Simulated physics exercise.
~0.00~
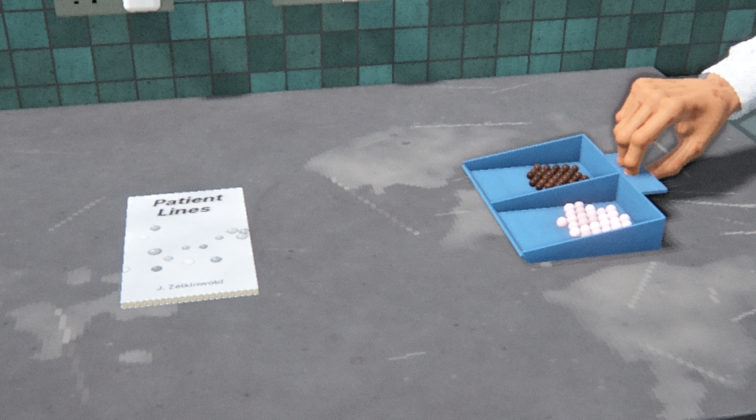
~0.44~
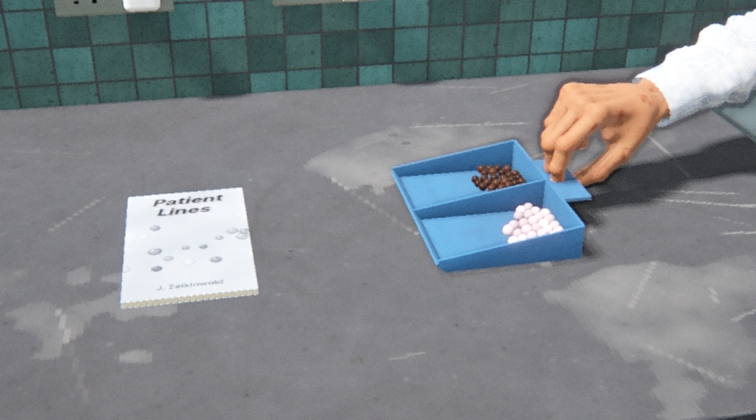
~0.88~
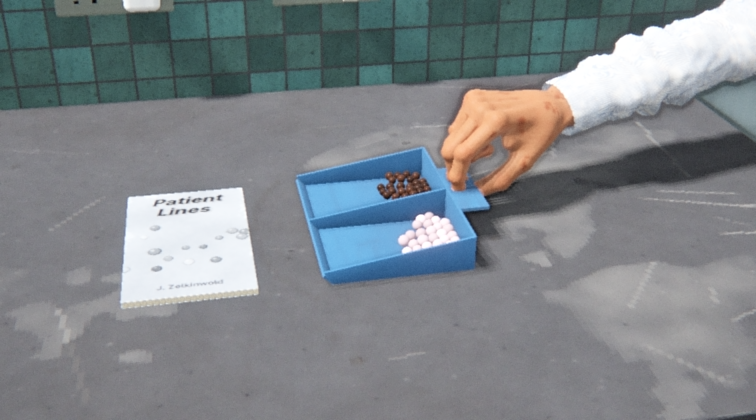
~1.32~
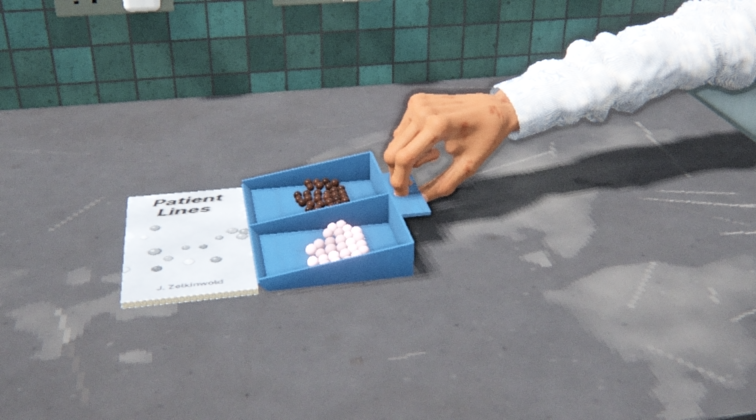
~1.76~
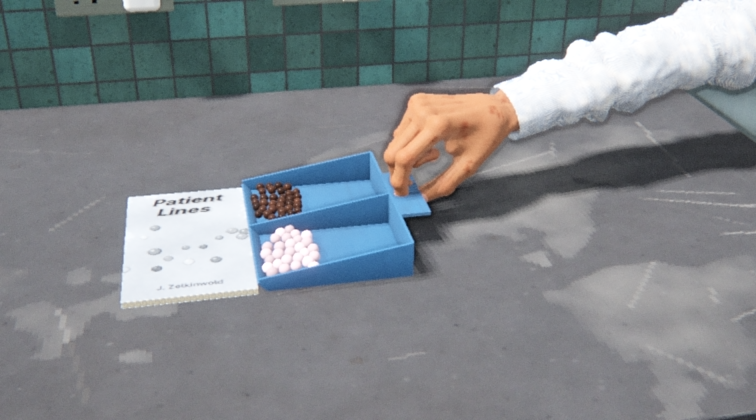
In the video, a hand slides a blue divided tray holding dark brown beads and pale pink balls leftward across a gray countertop until it stops against a thin book, and both batches shift toward the tray's front rim, remaining inside.
